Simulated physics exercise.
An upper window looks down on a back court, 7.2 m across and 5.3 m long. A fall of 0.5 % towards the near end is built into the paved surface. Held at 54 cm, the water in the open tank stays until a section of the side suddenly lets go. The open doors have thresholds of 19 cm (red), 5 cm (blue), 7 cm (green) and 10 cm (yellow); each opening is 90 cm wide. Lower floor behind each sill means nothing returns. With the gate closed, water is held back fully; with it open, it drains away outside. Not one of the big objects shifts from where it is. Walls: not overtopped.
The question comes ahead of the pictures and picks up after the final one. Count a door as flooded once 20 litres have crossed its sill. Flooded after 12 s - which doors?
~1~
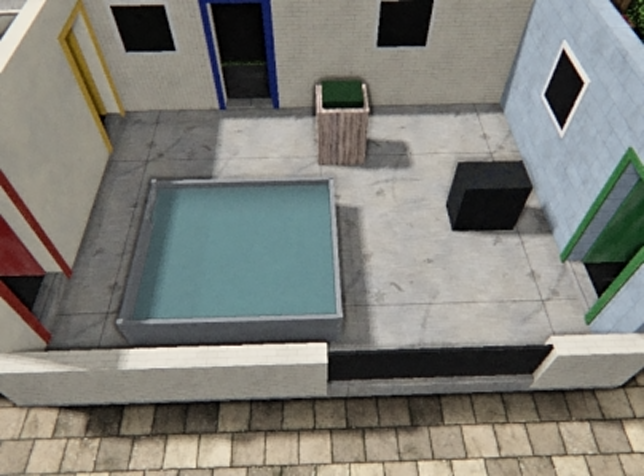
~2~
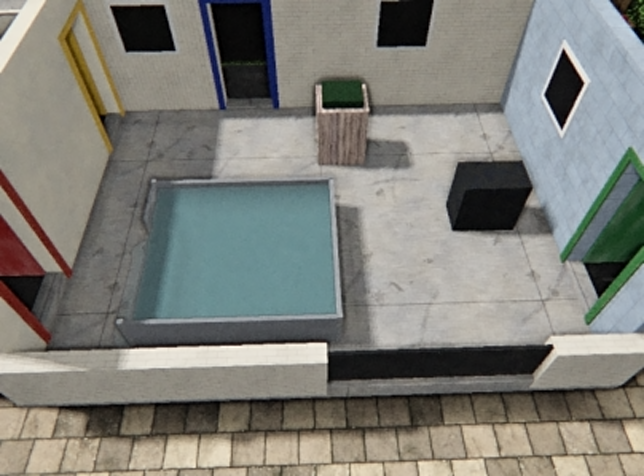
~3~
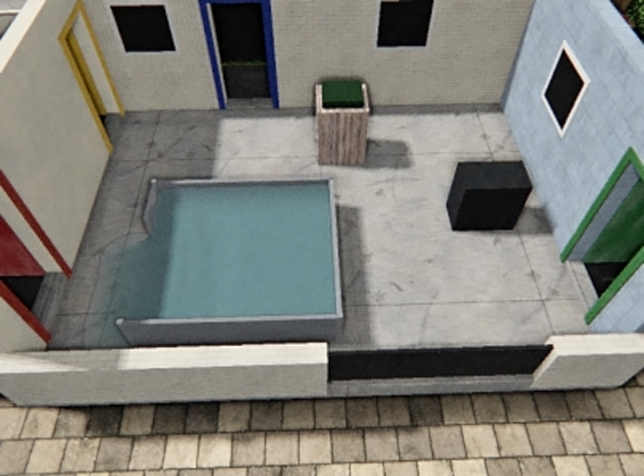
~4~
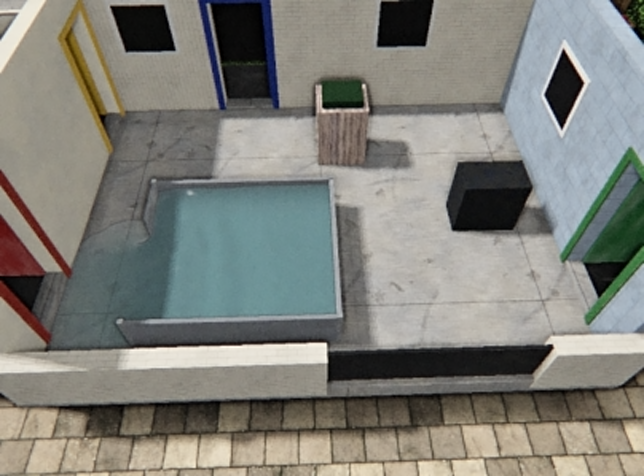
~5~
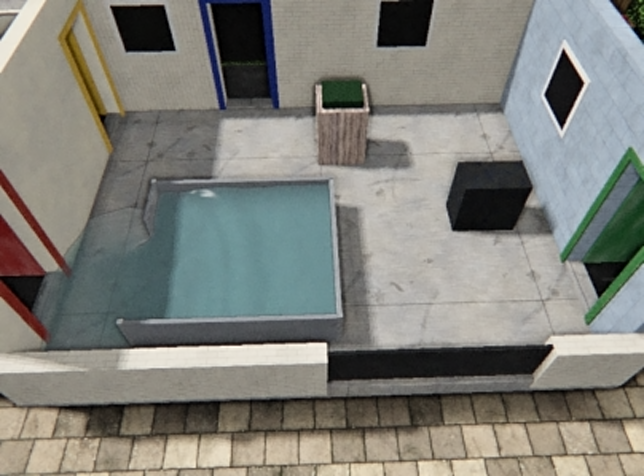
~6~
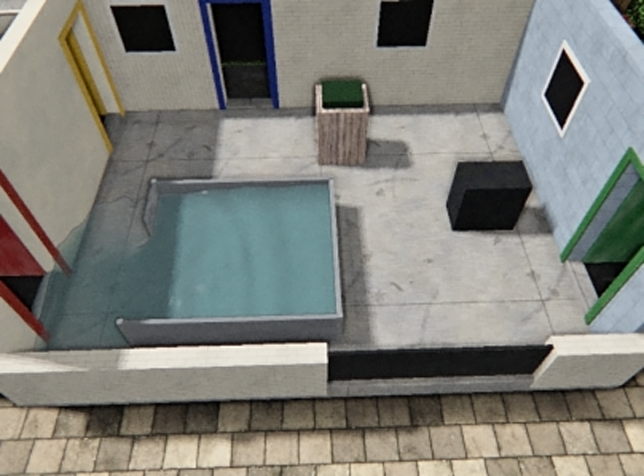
Outcome: At the red door the water let in will surpass the limit; at the blue door the water let in will surpass the limit; at the green door the water let in will surpass the limit; at the yellow door the water let in will surpass the limit.
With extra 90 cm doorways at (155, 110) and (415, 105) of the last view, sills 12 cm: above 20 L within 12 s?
Result in order - more than that, then not enough.
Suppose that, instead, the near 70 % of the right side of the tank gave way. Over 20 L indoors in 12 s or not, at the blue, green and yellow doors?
At blue the amount is beneath the mark, at green it is higher than the mark, and at yellow it is beneath the mark.
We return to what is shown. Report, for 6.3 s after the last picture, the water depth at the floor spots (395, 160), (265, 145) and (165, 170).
First 1 cm, then 4 cm, then 5 cm.
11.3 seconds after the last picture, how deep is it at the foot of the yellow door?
Roughly 10.5 centimetres.
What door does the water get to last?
It's the green door that comes last.
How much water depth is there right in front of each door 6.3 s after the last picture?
Depths in cm: Red 16, blue 7, green 9, yellow 15.
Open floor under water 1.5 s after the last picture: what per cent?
Wet share: Near 25 percent.
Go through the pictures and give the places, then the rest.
The open tank at (238, 246) is whole and still, 54 cm deep, in the first picture.
Water pours out at (145, 283) and has run 0.9 m, to a hidden place; typically 10 cm deep outside, 54 cm at the open tank's back, in the second picture.
The front is at (117, 244), 1.1 m from the gap at (146, 285); 1.1 m2 of floor is under water; 54 cm left at the back of the open tank, in the third picture.
The front is at (79, 251), 1.4 m from the gap at (146, 285); 2.4 m2 of floor is under water; 54 cm left at the back of the open tank, in the fourth picture.
Water pours out at (147, 286) and has run 1.7 m, to a hidden place; typically 9 cm deep outside, 54 cm at the open tank's back, in the fifth picture.
The front is at (93, 209), 2.0 m from the gap at (146, 285); 3.1 m2 of floor is under water; 54 cm left at the back of the open tank, in the sixth picture.
Then, 0.7 s after the last picture water covers 15 % of the floor and is deepest (51 cm) near (37, 378); red door 43 cm at the sill, 74 L in, blue door not reached, green door not reached, yellow door not reached.
Then, 1.5 s after the last picture water covers 25 % of the floor and is deepest (47 cm) near (37, 378); red door 45 cm at the sill, 207 L in, blue door not reached, green door not reached, yellow door 4 cm at the sill, 0 L in.
Then, 2.8 s after the last picture water covers 45 % of the floor and is deepest (32 cm) near (37, 378); red door 31 cm at the sill, 360 L in, blue door 9 cm at the sill, 0 L in, green door not reached, yellow door 8 cm at the sill, 1 L in.
Then, 6.3 s after the last picture water covers 80 % of the floor and is deepest (17 cm) near (37, 378); red door 16 cm at the sill, 397 L in, blue door 7 cm at the sill, 33 L in, green door 9 cm at the sill, 42 L in, yellow door 15 cm at the sill, 41 L in.
Then, 11.3 s after the last picture water covers 100 % of the floor and is deepest (12 cm) near (51, 378); red door 11 cm at the sill, 397 L in, blue door 6 cm at the sill, 42 L in, green door 8 cm at the sill, 44 L in, yellow door 10 cm at the sill, 51 L in.
